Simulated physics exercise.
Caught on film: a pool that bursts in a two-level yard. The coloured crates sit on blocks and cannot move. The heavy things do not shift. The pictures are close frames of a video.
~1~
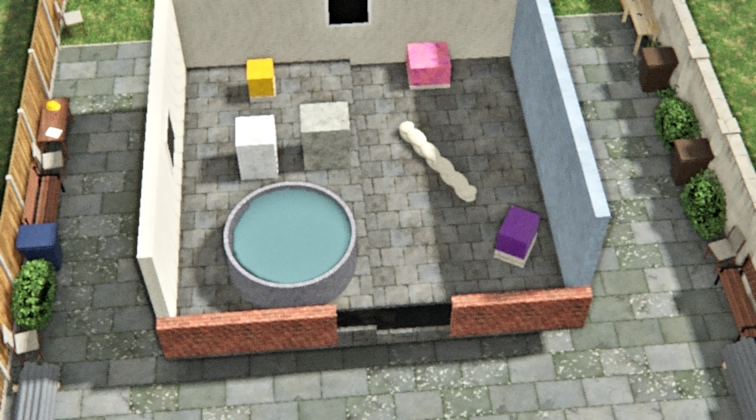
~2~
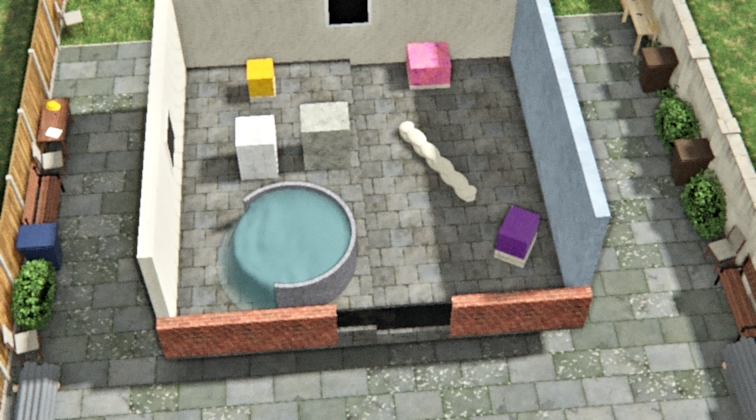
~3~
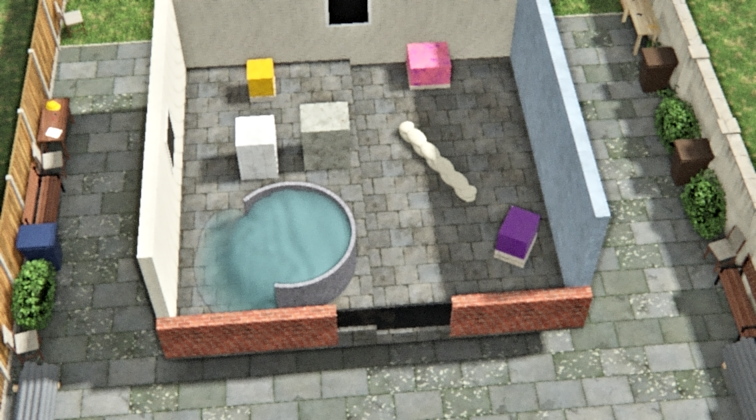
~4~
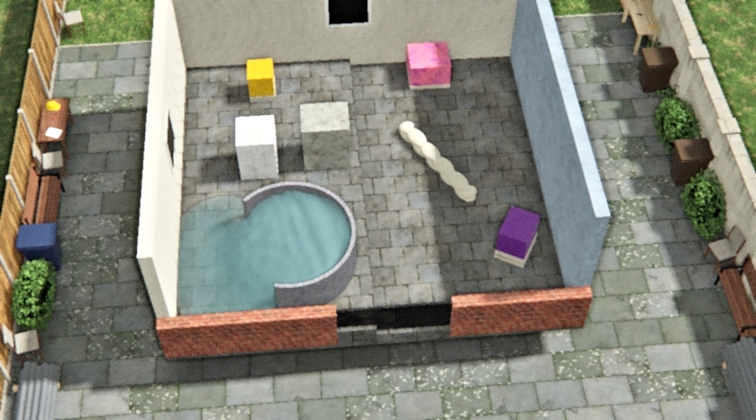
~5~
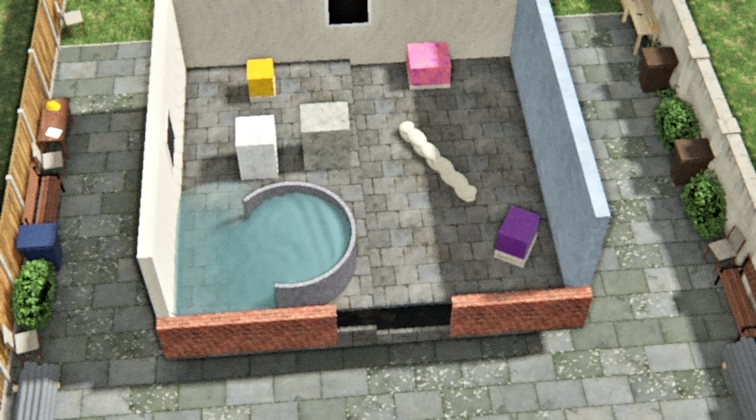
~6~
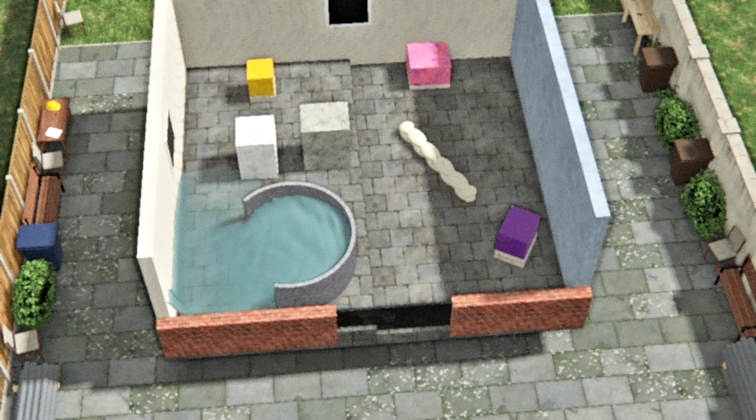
The footage shows a round grey pool of still water in a walled paved yard; its left side opens, and water pours out leftward, spreading across the paving to the cream wall and the brick wall at the front.
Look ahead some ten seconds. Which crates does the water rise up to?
The yellow crate gets wet; the purple crate stays dry; the pink crate gets wet.
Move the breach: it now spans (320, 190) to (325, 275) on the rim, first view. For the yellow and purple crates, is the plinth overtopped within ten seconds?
My reading: The yellow crate remains dry, the purple crate takes water.
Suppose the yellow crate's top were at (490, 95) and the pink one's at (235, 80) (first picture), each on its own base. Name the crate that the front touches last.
It is the yellow crate.
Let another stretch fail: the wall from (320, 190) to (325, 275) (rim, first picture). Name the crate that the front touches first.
That is the crate marked purple.
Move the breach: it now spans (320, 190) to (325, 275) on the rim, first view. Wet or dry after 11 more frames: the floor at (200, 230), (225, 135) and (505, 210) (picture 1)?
As listed: Not flooded, no water, flooded.
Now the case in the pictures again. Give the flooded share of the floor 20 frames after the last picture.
I make it 55 per cent.
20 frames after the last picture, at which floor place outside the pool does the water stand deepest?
Close to (186, 80).
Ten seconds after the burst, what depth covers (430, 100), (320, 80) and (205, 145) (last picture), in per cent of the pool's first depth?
Roughly 6, 6 and 10 per cent, in turn.
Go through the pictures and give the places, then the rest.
In the first frame, still water in the round pool at (290, 235).
In the second frame, water pours out at (233, 268) and has run to a hidden place.
In the third frame, water pours out at (234, 270) and has run to (229, 212).
In the fourth frame, the front is at (208, 201), out from the gap at (234, 271).
In the fifth frame, water pours out at (234, 272) and has run to (181, 194).
In the sixth frame, the front is at (182, 176), out from the gap at (234, 272).
A moment on, water covers 20 % of the floor; the yellow crate not reached, the purple crate not reached, the pink crate not reached.
Next, water covers 30 % of the floor; the yellow crate water round its plinth, the purple crate not reached, the pink crate not reached.
Then, water covers 55 % of the floor; the yellow crate water round its plinth, the purple crate water round its plinth, the pink crate not reached.
Later, water covers 85 % of the floor; the yellow crate water round its plinth, the purple crate water round its plinth, the pink crate water round its plinth.
In the end, water covers 95 % of the floor; the yellow crate was topped, the purple crate stayed above the water, the pink crate was topped.
